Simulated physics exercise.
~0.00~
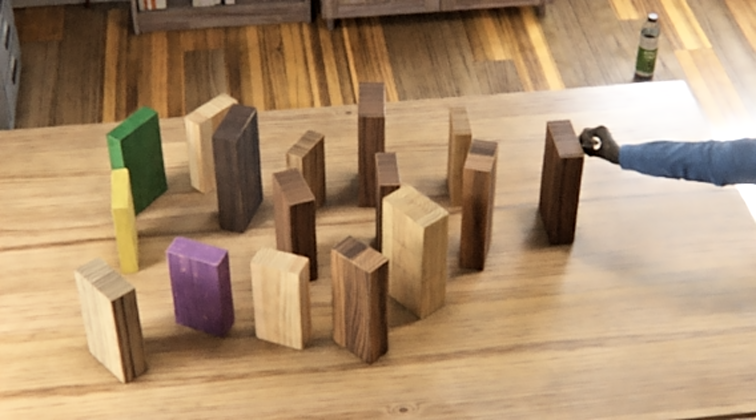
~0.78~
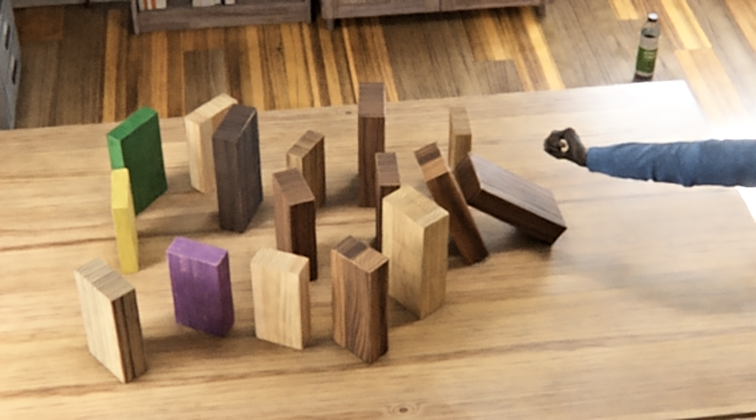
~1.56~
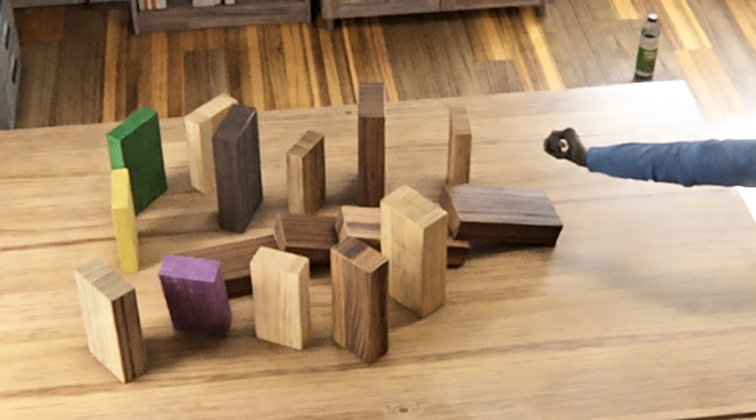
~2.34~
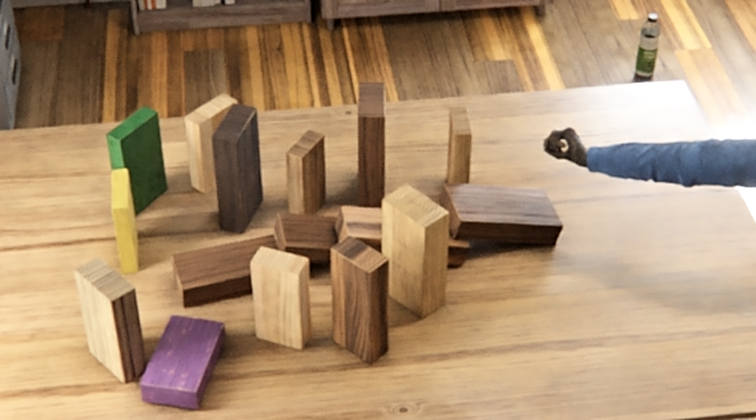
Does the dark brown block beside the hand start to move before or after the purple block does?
It starts to move before the purple block. The dark brown block is already tipping left while the purple one still stands in place, and the purple one only begins to lean later.
